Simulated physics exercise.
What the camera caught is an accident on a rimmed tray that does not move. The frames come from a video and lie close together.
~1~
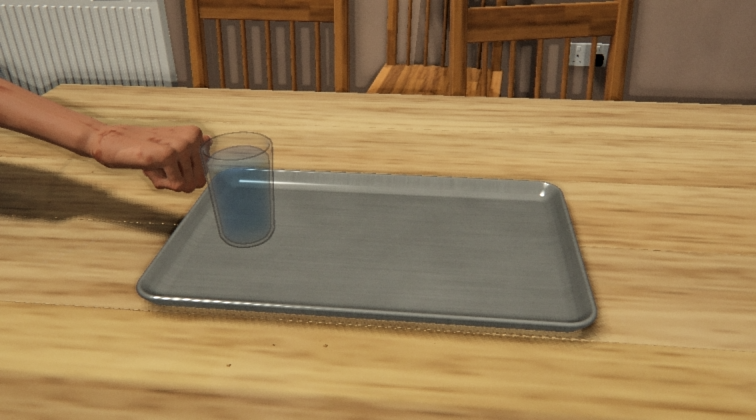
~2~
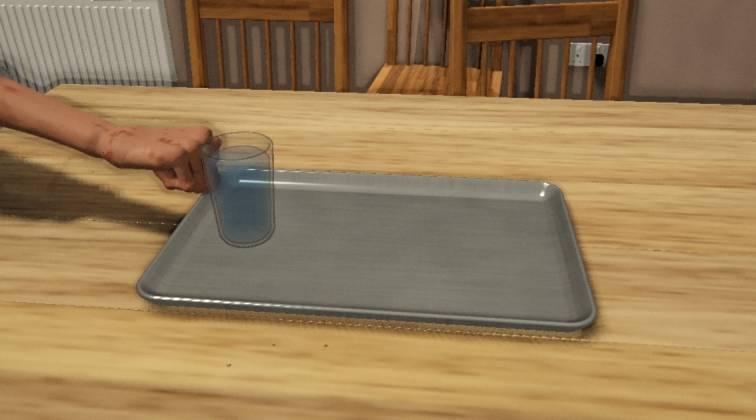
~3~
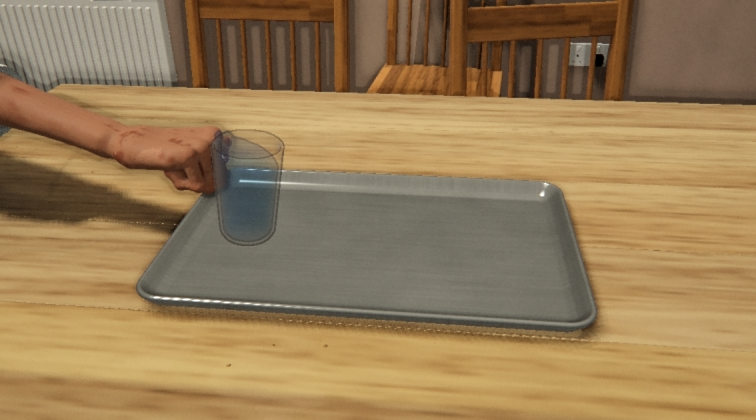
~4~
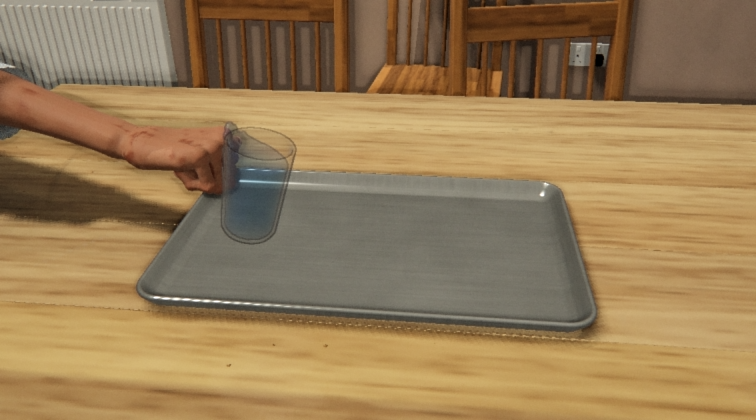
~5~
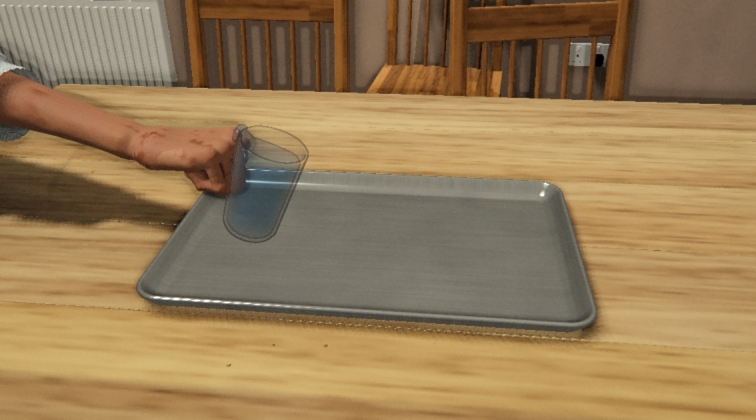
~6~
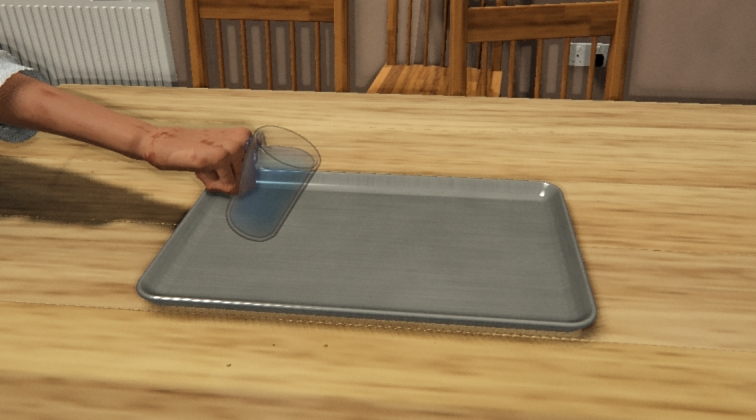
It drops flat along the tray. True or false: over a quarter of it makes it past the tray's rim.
True.
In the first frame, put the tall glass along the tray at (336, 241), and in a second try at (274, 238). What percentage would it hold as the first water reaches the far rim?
Around 70 percent for the first placement and around 50 percent for the second.
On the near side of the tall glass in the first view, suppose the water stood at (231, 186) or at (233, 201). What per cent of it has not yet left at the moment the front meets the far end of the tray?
Roughly 45 per cent, then roughly 35 per cent.
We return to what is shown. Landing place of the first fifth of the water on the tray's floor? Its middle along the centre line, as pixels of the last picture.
Roughly at pixel (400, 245) in the last picture.
A moment on, the tall glass lies on its side and 89 per cent is in the glass, 2 on the tray and 9 above or beyond its rim.
Next, the tall glass lies on its side and 51 per cent is in the glass, 45 on the tray and 4 above or beyond its rim.
Then the tall glass lies on its side and 28 per cent is in the glass, 58 on the tray and 15 above or beyond its rim.
Later the tall glass lies on its side and 15 per cent is in the glass, 43 on the tray and 42 above or beyond its rim.
Finally, 58 per cent is held by tray and glass, 42 is off the tray.
